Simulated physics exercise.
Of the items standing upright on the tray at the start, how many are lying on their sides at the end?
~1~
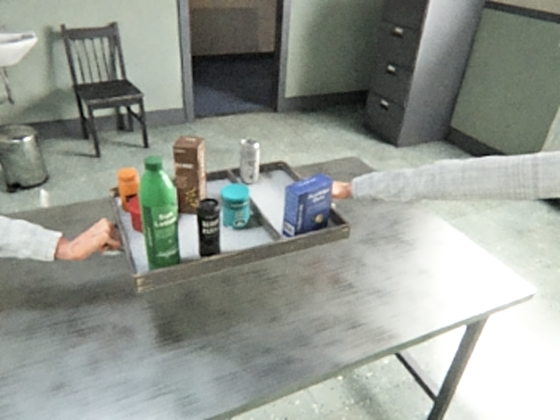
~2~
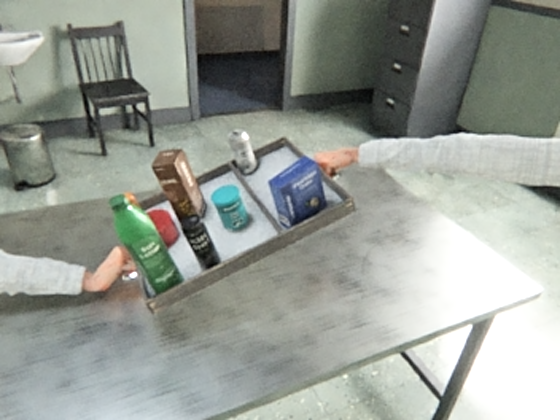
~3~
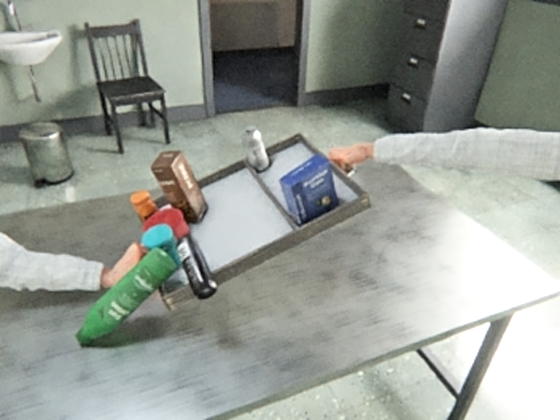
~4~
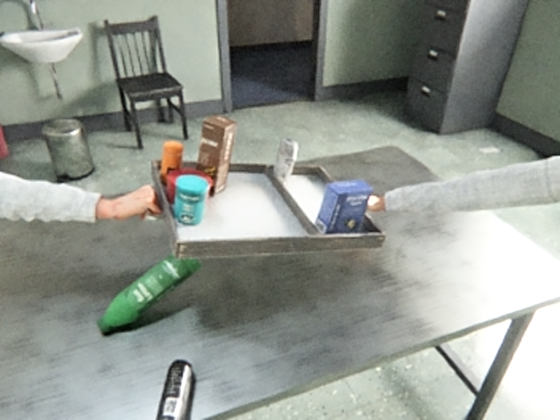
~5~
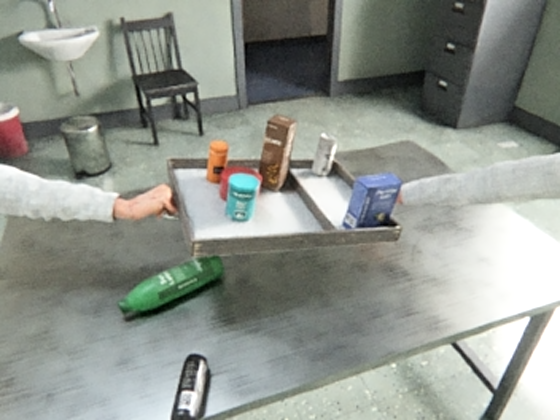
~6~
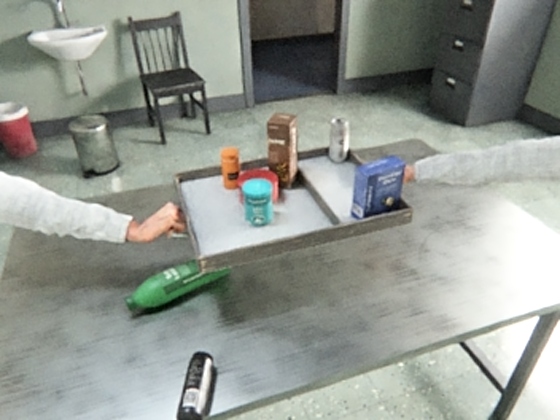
Two of them are lying on their sides at the end, the green bottle and the black container, both on the table off the tray.
